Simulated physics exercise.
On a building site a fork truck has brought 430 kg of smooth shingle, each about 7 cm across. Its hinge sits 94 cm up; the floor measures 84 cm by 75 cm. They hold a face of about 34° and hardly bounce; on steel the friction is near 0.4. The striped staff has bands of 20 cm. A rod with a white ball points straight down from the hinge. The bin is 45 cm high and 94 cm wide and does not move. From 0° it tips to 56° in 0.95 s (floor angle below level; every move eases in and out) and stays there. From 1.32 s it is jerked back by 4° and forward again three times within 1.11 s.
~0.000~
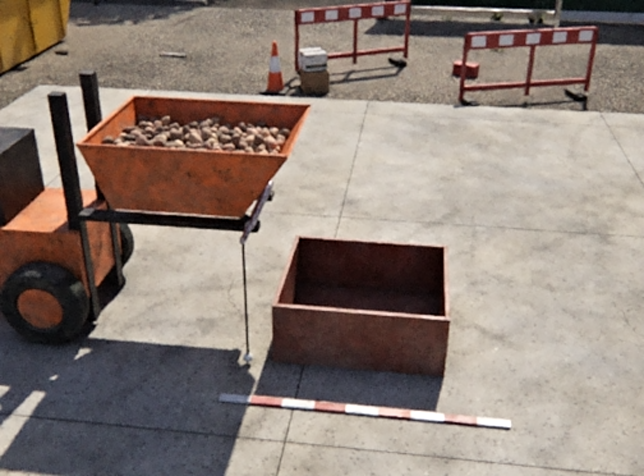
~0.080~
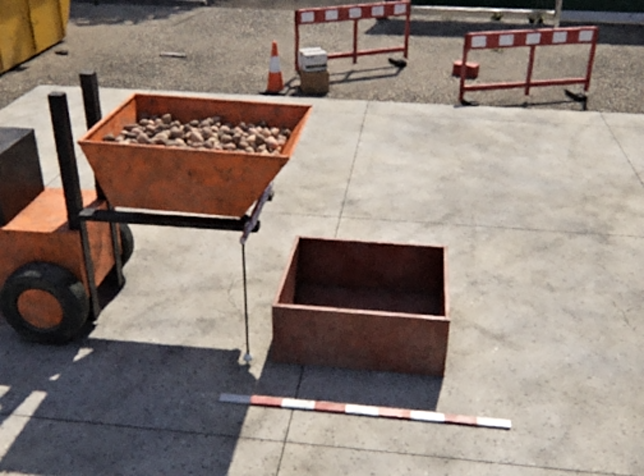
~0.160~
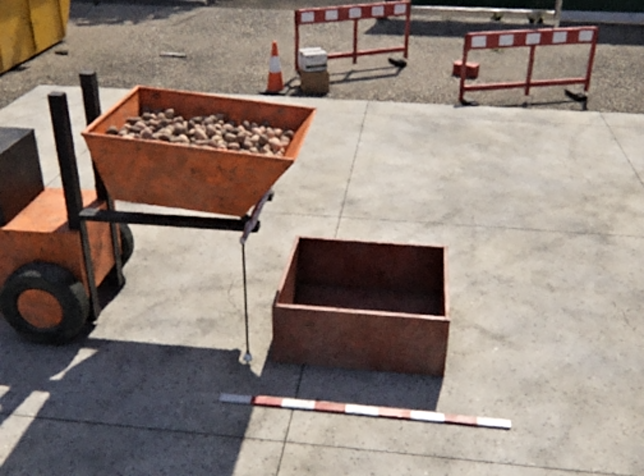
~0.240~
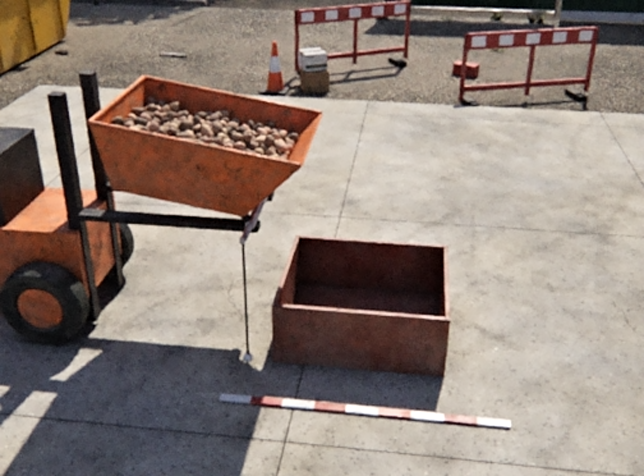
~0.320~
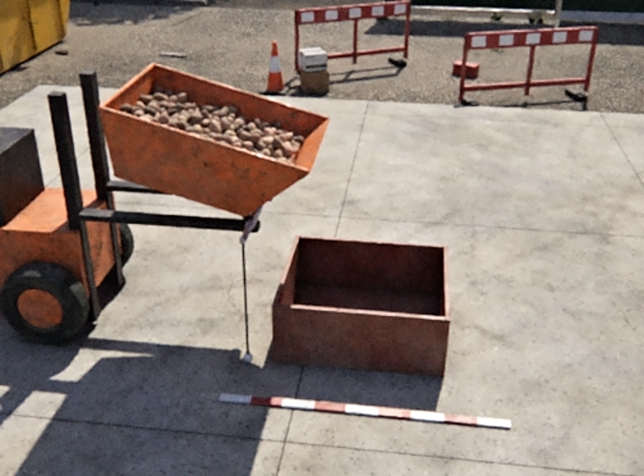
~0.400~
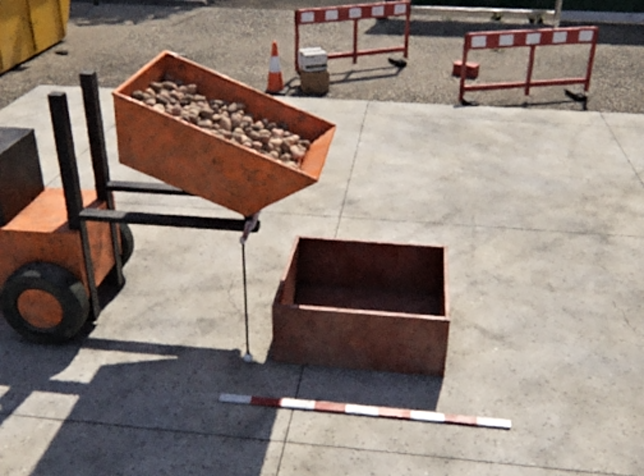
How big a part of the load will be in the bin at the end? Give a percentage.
Roughly 55 per cent ends in the bin.
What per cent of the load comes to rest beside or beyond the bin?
Near 10 in a hundred.
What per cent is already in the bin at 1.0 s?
Some 5 per cent.
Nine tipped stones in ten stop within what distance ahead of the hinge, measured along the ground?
Roughly 120 cm ahead of it.
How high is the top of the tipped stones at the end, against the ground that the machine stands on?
About 46 cm above it.
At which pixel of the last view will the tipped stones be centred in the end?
Their middle is at about (391, 316).
After 0.7 s the floor is at 47°; 100 % in the skip; the foremost stones are at (320, 195).
After 1.0 s the floor is at 56°; 96 % in the skip, 3 % in the bin, 1 % beside or beyond the bin; the foremost stones are at (375, 221).
After 2.9 s the floor is at 56°; 44 % in the skip, 47 % in the bin, 10 % beside or beyond the bin; the foremost stones are past the picture's edge.
After 5.3 s the floor is at 56°; 36 % in the skip, 54 % in the bin, 10 % beside or beyond the bin; the foremost stones are past the picture's edge.
